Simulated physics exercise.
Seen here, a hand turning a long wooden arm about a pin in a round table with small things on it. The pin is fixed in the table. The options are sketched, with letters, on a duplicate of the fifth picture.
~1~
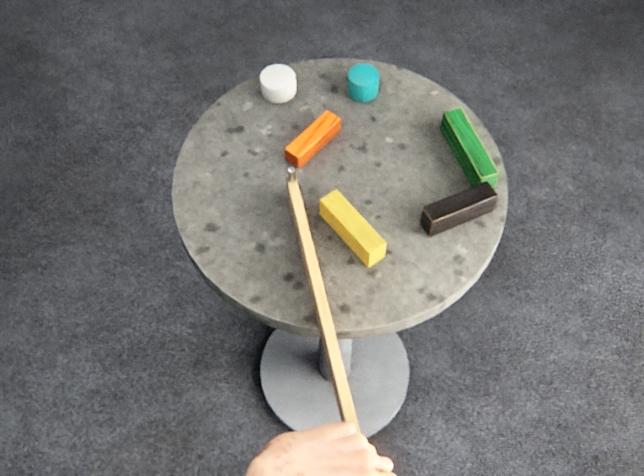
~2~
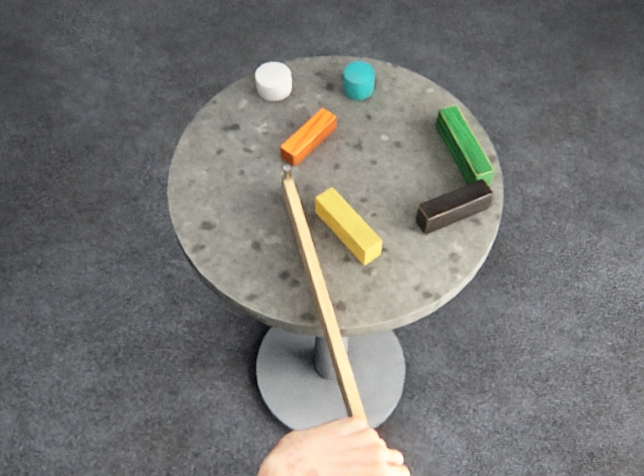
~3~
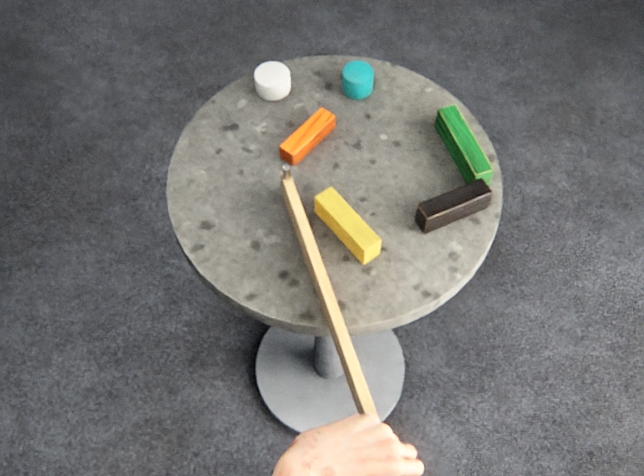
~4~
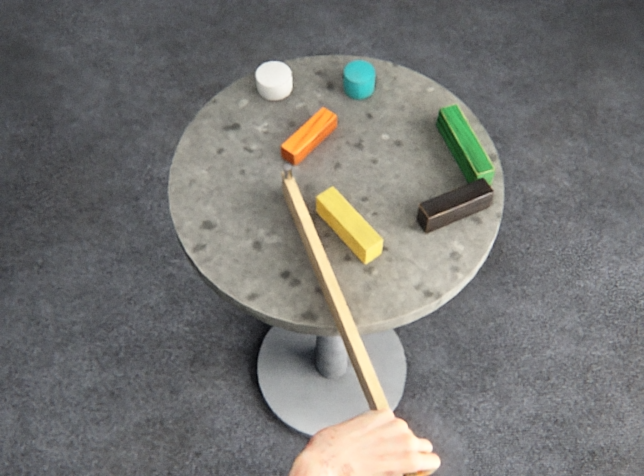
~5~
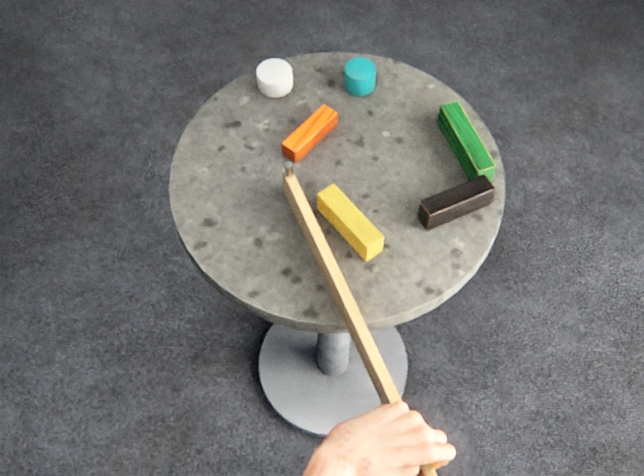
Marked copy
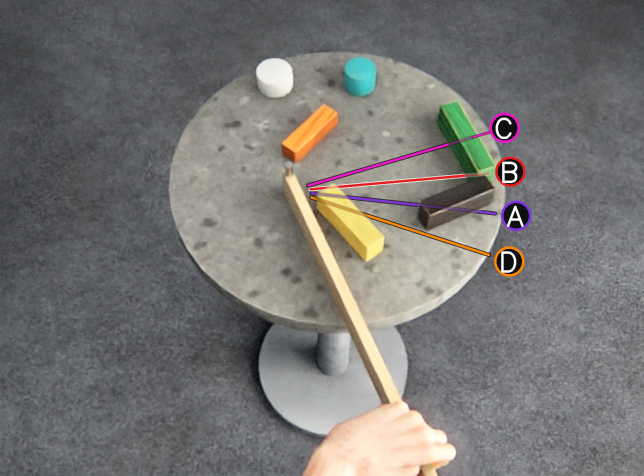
A hand at the bottom holds a long wooden arm that reaches across a round, speckled grey table on a dark grey floor, seen from above at an angle. White and turquoise tins sit at the back, an orange stick and yellow bar near the middle, and green and black pieces at right. The hand swings the arm's near end slightly rightward about its pinned far end, the other objects staying put, while the camera shifts slightly.
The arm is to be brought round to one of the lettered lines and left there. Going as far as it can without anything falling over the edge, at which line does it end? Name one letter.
It should halt at C.
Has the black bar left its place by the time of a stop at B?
By then, yes.
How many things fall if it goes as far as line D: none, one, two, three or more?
In all, none.
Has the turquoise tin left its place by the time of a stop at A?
By then, no.
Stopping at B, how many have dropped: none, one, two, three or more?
By then, none.
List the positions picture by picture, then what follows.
The first picture shows black bar (458, 209); yellow bar (352, 228); orange stick (313, 139).
The second picture shows arm (316, 273); turquoise tin (359, 81).
The third picture shows arm (320, 272); white tin (272, 81).
The fourth picture shows arm (327, 270); yellow bar (349, 225).
The fifth picture shows arm (332, 266); turquoise tin (360, 77); green stick (466, 143); white tin (275, 78).
On the marked copy, A at (403, 203); B at (400, 181); C at (392, 161); D at (398, 225).
With C. Early on, arm (383, 231); yellow bar (357, 212); white tin (275, 78).
Further on, arm (402, 180); green stick (465, 140); black bar (465, 185).
At the end, arm (394, 144); green stick (445, 85); black bar (443, 130); nothing has fallen.
As for the rest, A is safe but short; B is safe but short; D is safe but short.
